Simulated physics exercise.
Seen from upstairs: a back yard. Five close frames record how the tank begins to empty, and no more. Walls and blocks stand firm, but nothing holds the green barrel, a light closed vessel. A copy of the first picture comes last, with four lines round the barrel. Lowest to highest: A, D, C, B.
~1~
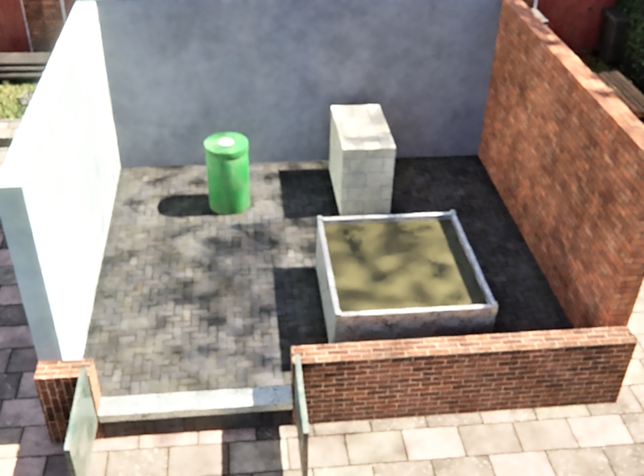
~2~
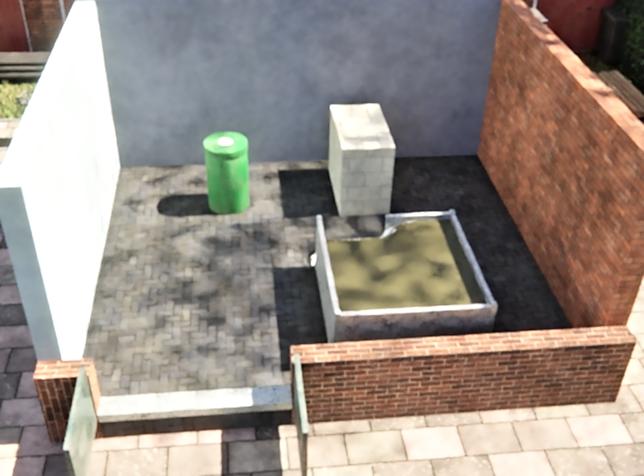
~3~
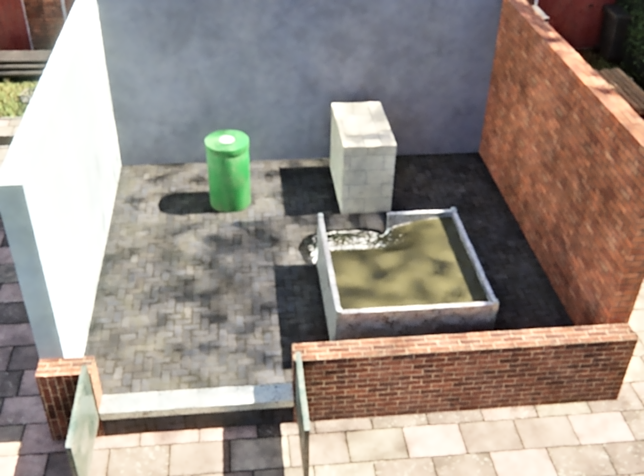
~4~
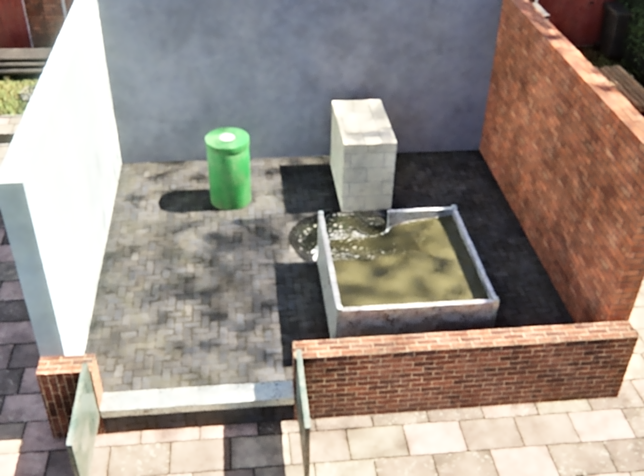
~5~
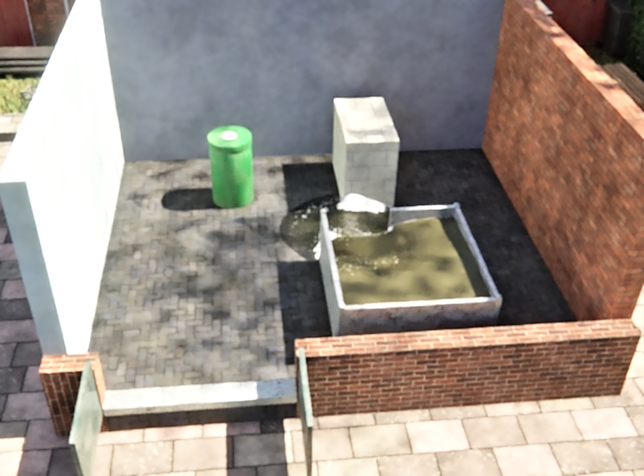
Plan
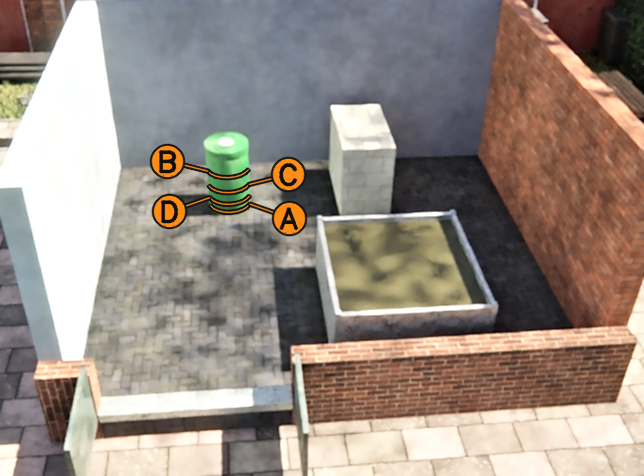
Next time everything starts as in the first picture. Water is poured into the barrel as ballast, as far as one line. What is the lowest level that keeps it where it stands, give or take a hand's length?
D is the one.
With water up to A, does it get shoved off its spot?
Yes.
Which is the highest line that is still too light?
It is A.
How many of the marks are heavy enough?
Three.
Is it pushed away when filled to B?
No, that is safe.
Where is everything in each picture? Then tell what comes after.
Lid of the green barrel at (226, 142); tank full, its middle at (400, 265); open gate at (194, 356).
Water covers 1 % of the ground, mostly out of sight from here.
Water covers 3 % of the ground, mostly out of sight from here.
Water covers 6 % of the ground and is seen nearest the barrel at (300, 240).
Lid of the green barrel at (230, 136); water covers 8 % of the ground and is seen nearest the barrel at (290, 219).
On the marked copy, A at (230, 212); B at (228, 177); C at (229, 192); D at (229, 204); from the bottom up A, D, C, B.
With A, it is pushed about 5 times its own width away.
With B, it does not move.
With C, it does not move.
With D, it does not move.
